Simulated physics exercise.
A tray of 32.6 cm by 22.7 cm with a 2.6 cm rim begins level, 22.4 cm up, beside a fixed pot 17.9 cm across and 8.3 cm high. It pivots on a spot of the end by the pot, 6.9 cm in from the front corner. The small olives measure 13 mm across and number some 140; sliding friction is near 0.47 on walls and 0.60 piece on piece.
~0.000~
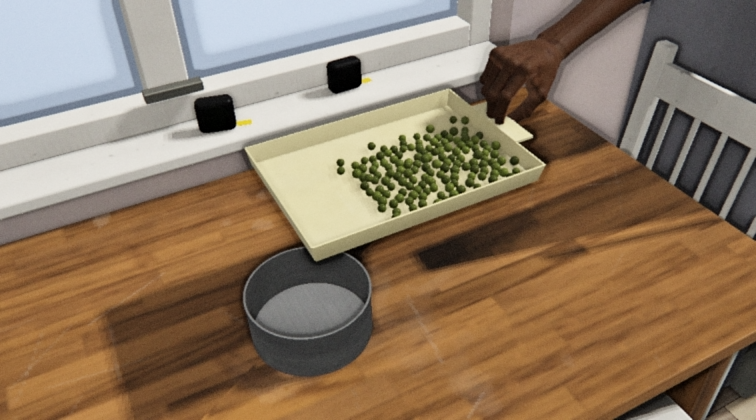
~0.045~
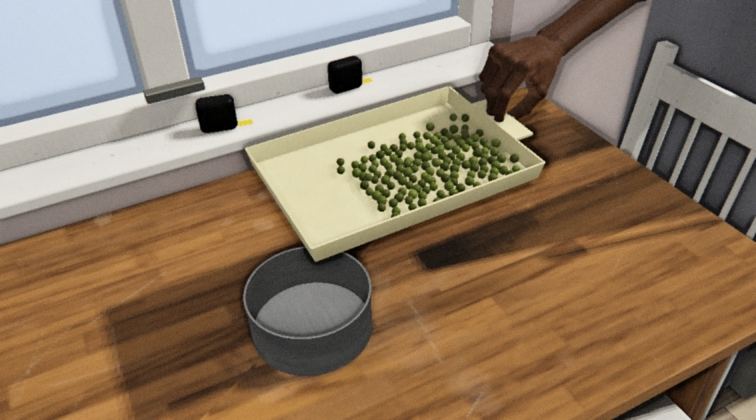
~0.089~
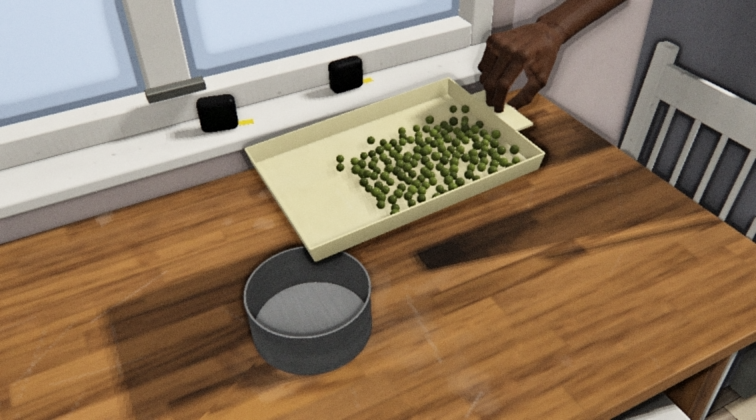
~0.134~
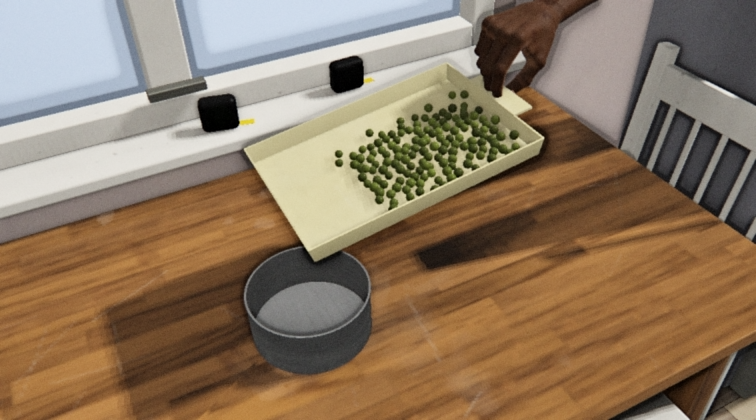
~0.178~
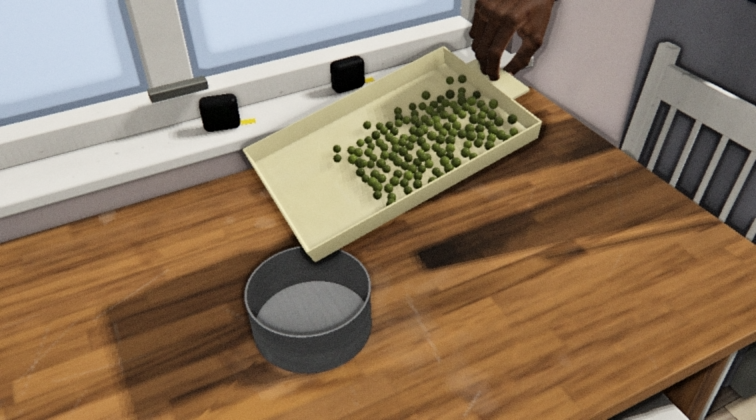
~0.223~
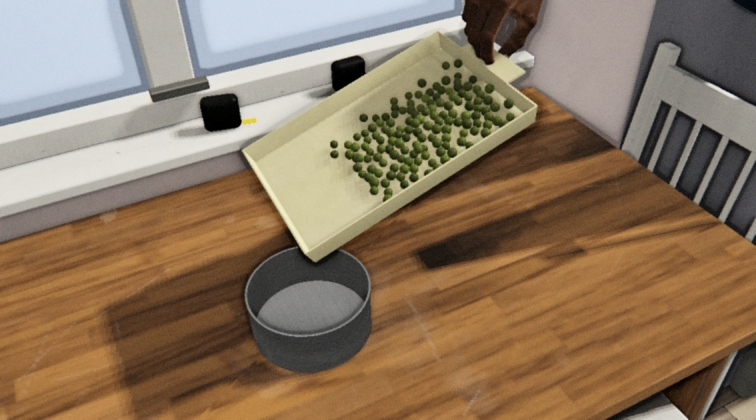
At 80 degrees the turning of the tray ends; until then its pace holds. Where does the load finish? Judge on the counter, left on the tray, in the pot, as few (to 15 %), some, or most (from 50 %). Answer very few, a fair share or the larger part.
On the counter: The larger part; left on the tray: A fair share; in the pot: Very few.
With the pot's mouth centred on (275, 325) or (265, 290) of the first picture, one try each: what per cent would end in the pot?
About 35 and 25 per cent.
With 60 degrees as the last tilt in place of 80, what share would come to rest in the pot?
It would be near 5 per cent.
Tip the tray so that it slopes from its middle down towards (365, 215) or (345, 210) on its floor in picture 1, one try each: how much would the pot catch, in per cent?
About 0 and 0 per cent.
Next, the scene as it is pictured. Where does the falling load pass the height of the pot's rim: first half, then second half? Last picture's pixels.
At about (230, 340), then at (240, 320).
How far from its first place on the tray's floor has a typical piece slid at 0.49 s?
Roughly 7 cm.
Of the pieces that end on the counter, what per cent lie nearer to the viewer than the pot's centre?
About 60 per cent.
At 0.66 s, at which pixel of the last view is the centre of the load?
At about (285, 205).
After 0.49 s, tilt 50 degrees; the tray holds 100 %, the pot 0 %.
After 0.66 s, tilt 70 degrees; the tray holds 95 %, the pot 0 %.
After 0.96 s, tilt 80 degrees; the tray holds 35 %, the pot 5 %.
At rest (1.8 s), counter 60 %, tray 35 %, pot 5 %.
